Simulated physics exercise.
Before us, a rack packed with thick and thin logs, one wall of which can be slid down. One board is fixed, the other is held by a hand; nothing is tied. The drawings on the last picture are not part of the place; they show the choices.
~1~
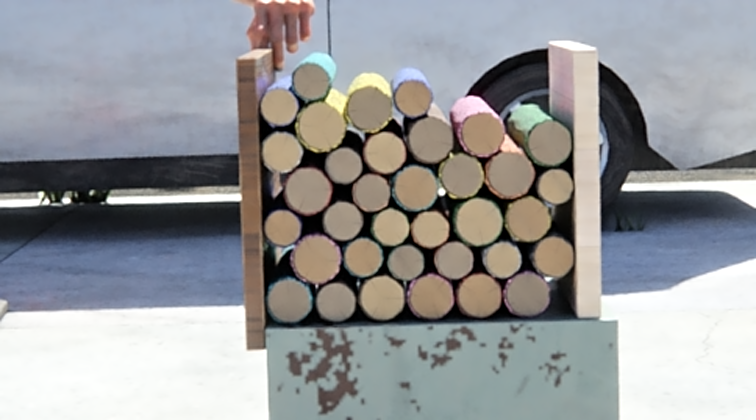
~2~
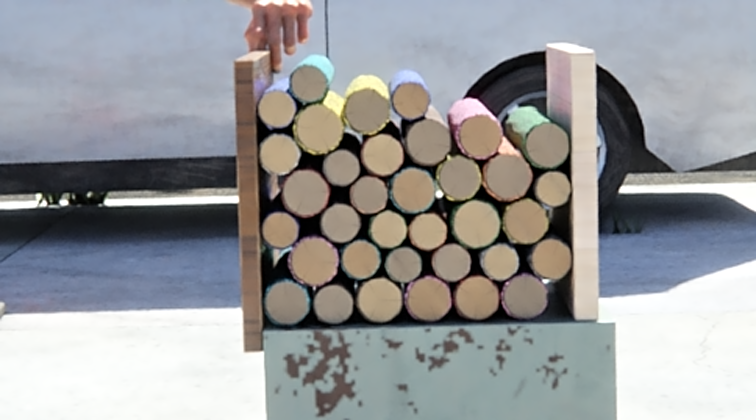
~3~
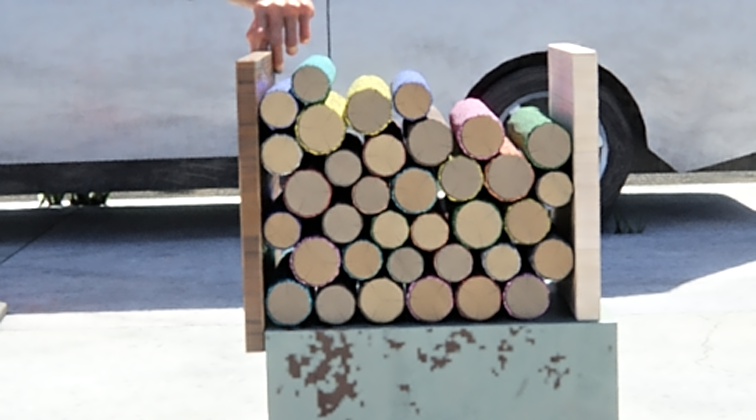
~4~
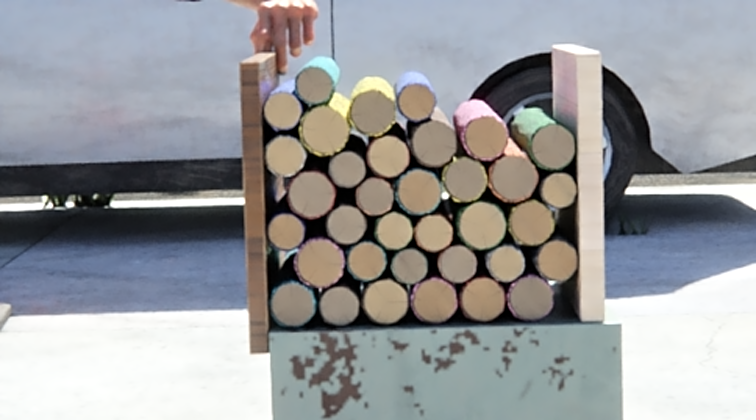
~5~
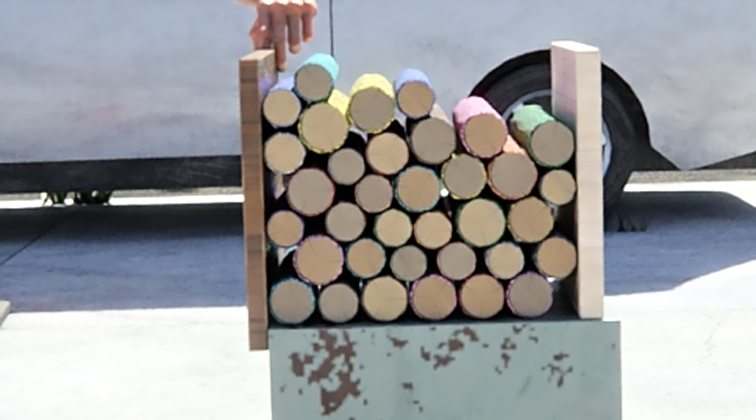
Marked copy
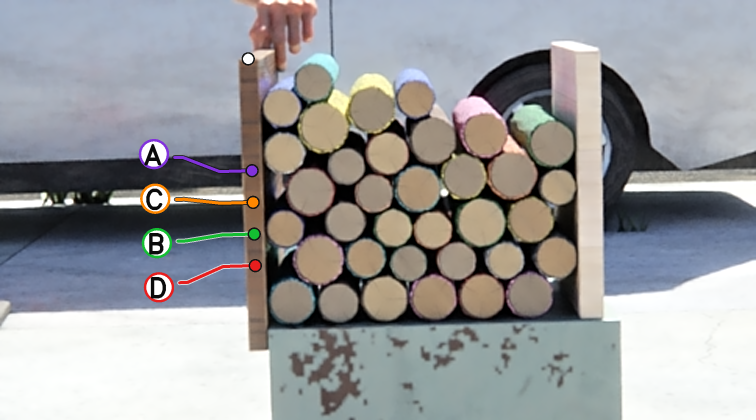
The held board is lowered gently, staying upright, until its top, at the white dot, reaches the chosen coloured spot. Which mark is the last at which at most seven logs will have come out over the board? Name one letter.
No lower than D.
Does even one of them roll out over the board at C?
Yes, at C.
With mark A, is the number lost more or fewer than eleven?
At A, fewer than eleven.
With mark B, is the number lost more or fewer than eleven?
At B, fewer than eleven.
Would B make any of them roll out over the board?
Yes, at B.
On the marked copy, A at (252, 171); B at (254, 234); C at (253, 202); D at (255, 265); the white dot at (248, 59).
Following D. Soon after the start, top of the board (262, 147).
Later, top of the board (265, 247).
In the end, top of the board (266, 264), about four out over the board.
As for the rest, A two out over the board; B about four out over the board; C about four out over the board.
